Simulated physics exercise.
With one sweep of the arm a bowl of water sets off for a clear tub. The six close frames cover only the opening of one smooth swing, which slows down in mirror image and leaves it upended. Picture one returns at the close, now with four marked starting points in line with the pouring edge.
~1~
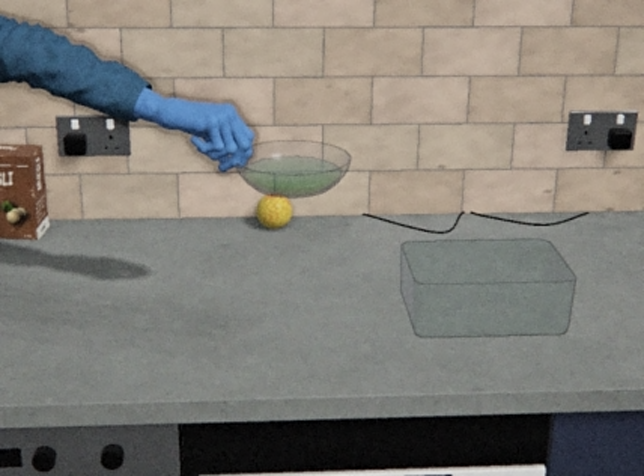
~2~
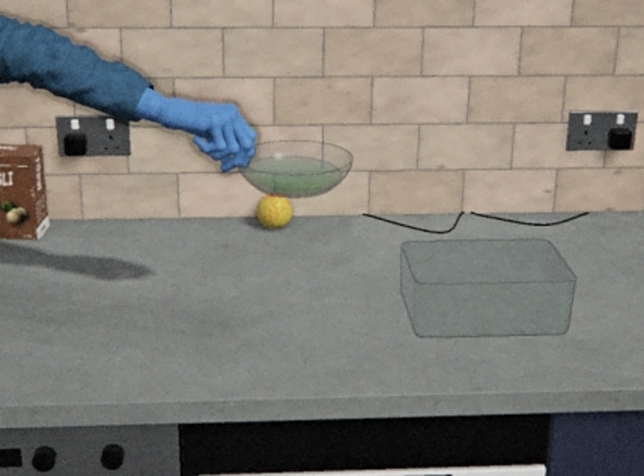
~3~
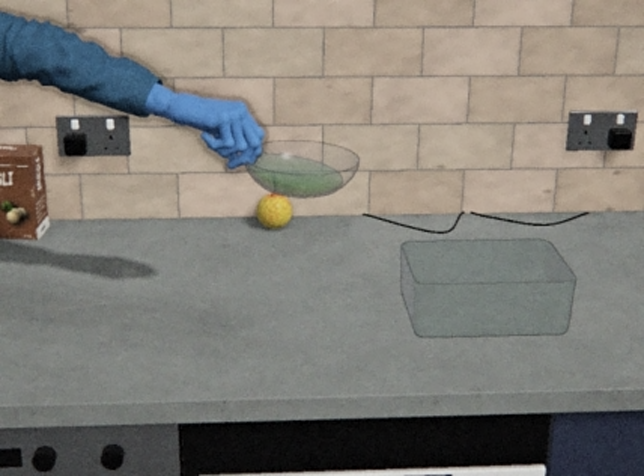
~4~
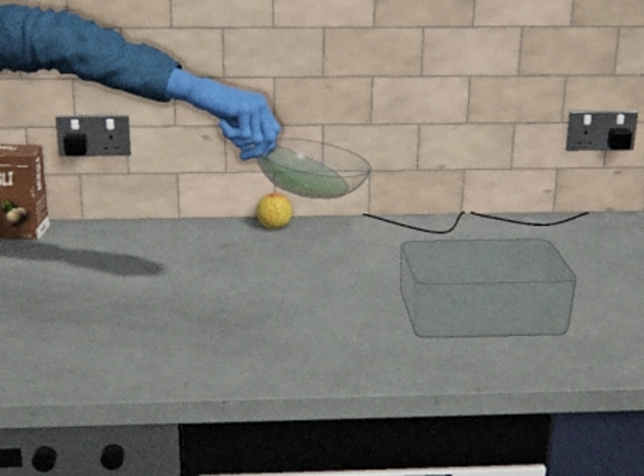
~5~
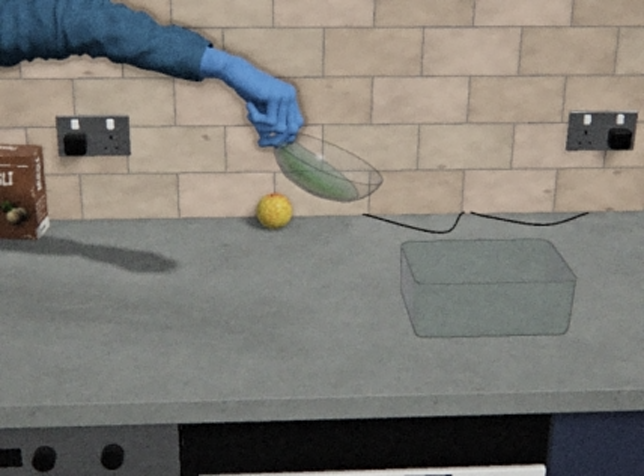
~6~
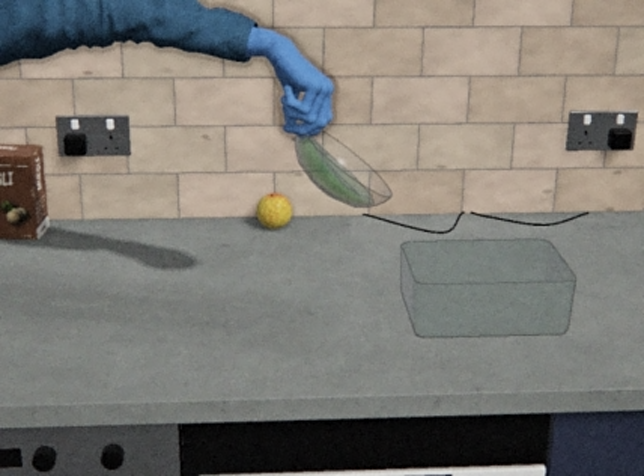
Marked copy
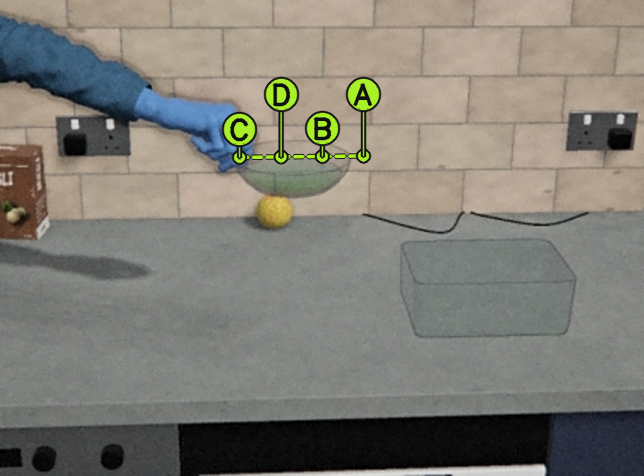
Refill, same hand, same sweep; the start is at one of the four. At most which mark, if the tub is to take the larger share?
Use place B.
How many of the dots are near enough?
Two.
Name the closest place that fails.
That would be D.
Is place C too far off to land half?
Yes.
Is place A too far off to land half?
No, that is safe.
On the marked copy, A at (363, 156); B at (322, 156); C at (239, 157); D at (281, 156).
If A is chosen, about 76 % lands in the tub, 6 % falls short and 18 % goes beside or beyond.
If B is chosen, about 74 % lands in the tub, 16 % falls short and 10 % goes beside or beyond.
If C is chosen, about 0 % lands in the tub, 98 % falls short.
If D is chosen, about 11 % lands in the tub, 82 % falls short and 7 % goes beside or beyond.
